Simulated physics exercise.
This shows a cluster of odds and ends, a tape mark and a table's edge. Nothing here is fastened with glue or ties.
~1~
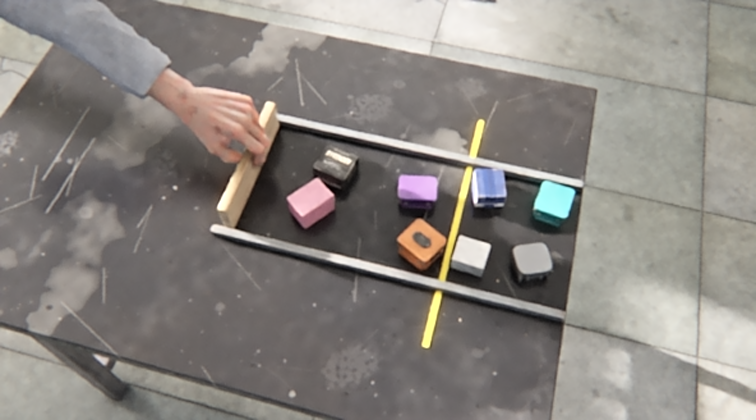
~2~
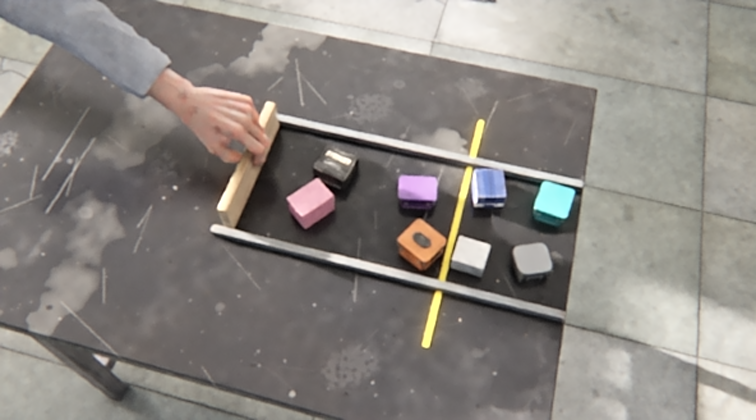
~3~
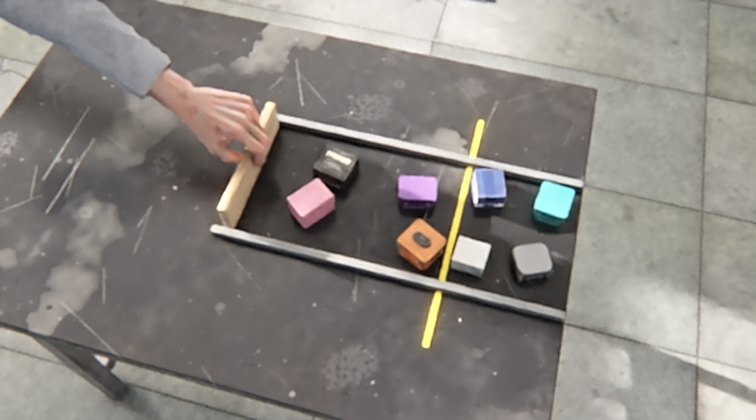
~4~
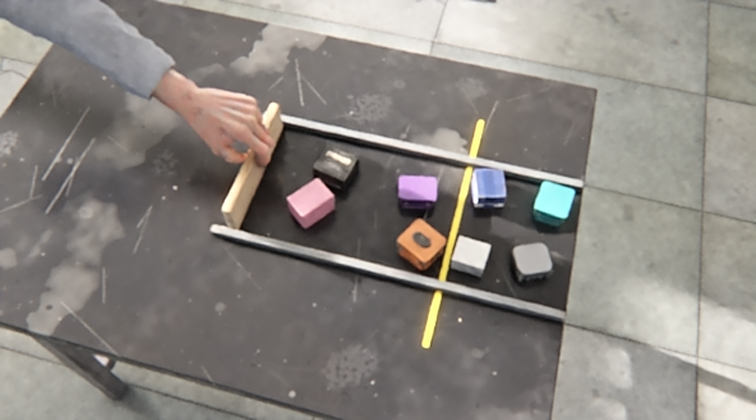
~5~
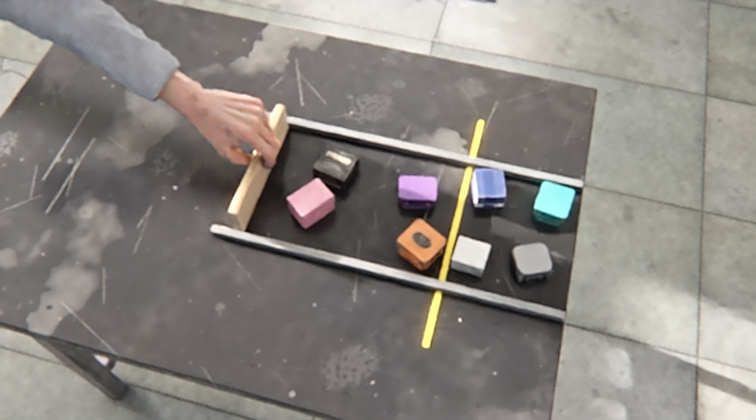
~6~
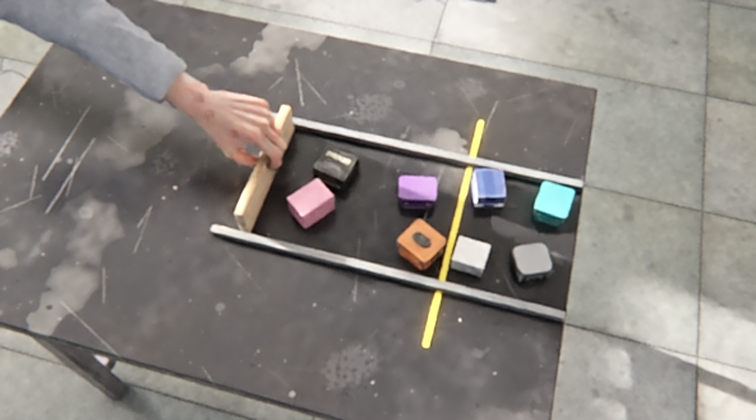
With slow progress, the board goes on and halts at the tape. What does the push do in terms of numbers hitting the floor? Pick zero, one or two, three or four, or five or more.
It sends zero to the floor.
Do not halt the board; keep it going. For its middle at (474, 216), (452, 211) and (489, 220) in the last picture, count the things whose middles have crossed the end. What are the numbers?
In order, that gives 0, then 0, then 1.
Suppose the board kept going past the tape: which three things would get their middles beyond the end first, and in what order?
The turquoise case goes first, followed by the grey case and then the purple case.
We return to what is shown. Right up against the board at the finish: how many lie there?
Well, it touches 3.
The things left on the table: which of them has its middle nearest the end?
Nearest at the end: The turquoise case.
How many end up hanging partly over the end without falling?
Answer: 0.
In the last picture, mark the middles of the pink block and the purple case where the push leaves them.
(469, 226) and (515, 218).
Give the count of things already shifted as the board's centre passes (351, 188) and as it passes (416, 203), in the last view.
Tally: First 2; then 6.
Soon after, none off yet; turquoise case at rest near (553, 205); grey case at rest near (531, 263); blue box at rest near (489, 188).
At rest, the number that fall off is zero.
